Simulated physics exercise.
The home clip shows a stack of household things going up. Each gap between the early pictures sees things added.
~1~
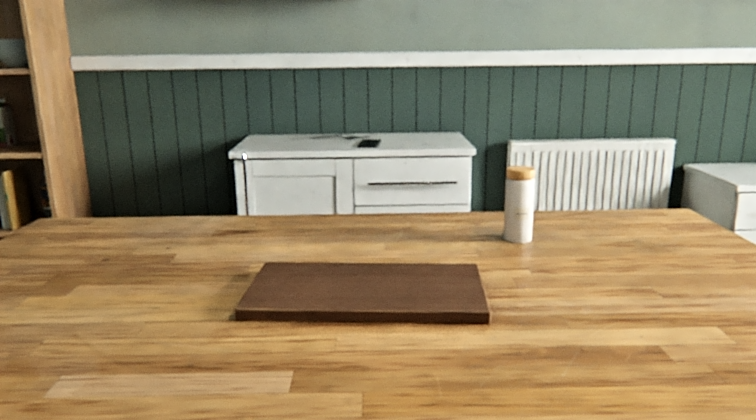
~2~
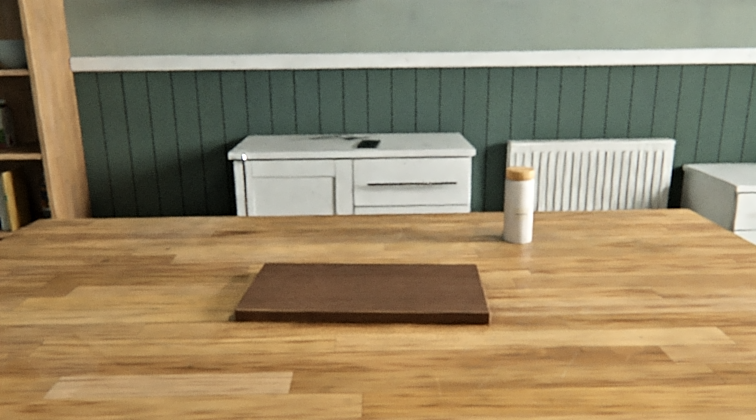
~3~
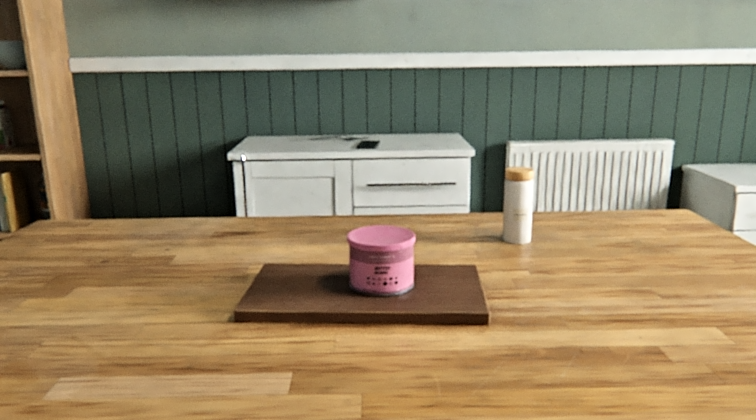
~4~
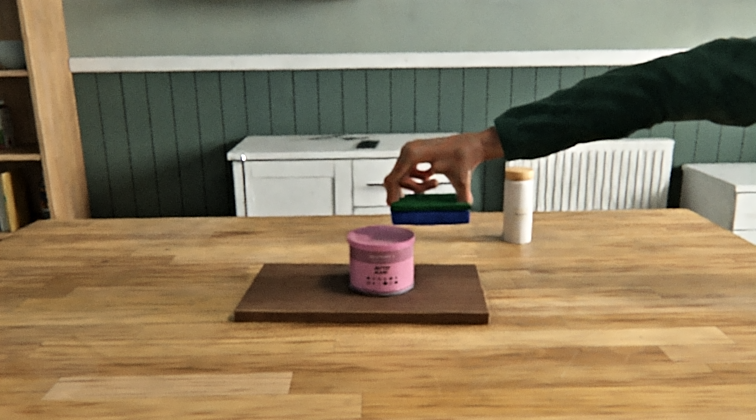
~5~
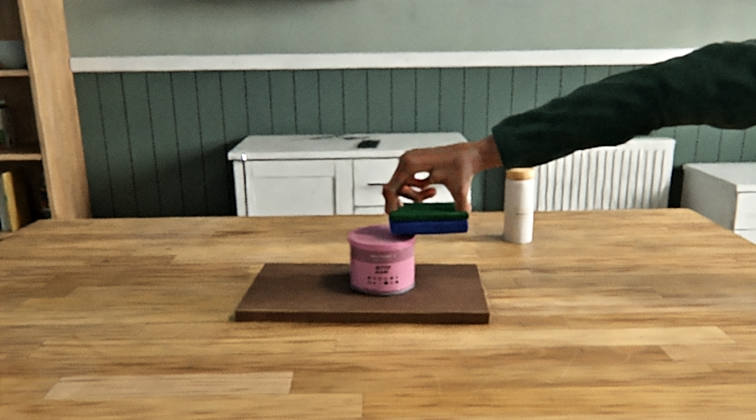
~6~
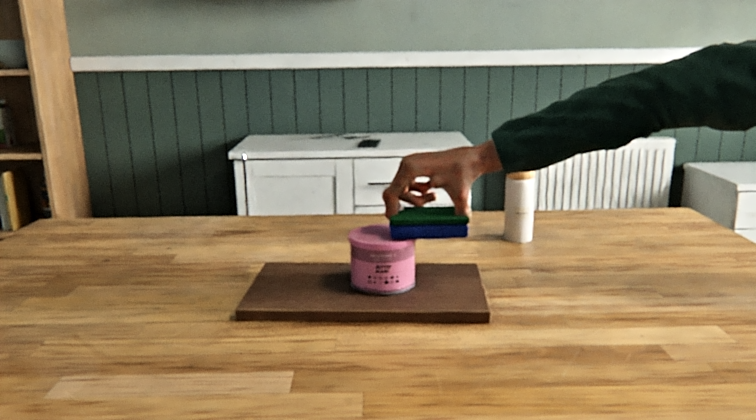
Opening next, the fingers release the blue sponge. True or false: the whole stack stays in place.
False.
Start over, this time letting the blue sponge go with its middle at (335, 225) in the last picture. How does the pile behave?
Then it loses its balance.
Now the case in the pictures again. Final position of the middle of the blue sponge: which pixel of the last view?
Around (506, 276).
Then, 0.30 s after the last picture, blue sponge now fallen.
Then, 0.80 s after the last picture, things are still on the move.
Then, 1.00 s after the last picture, as before.
Then, 2.20 s after the last picture, nothing new.
At rest, fallen, blue sponge; the other 3 in place. Seen from the same camera at the end, blue sponge near (506, 276). The pile gives way.
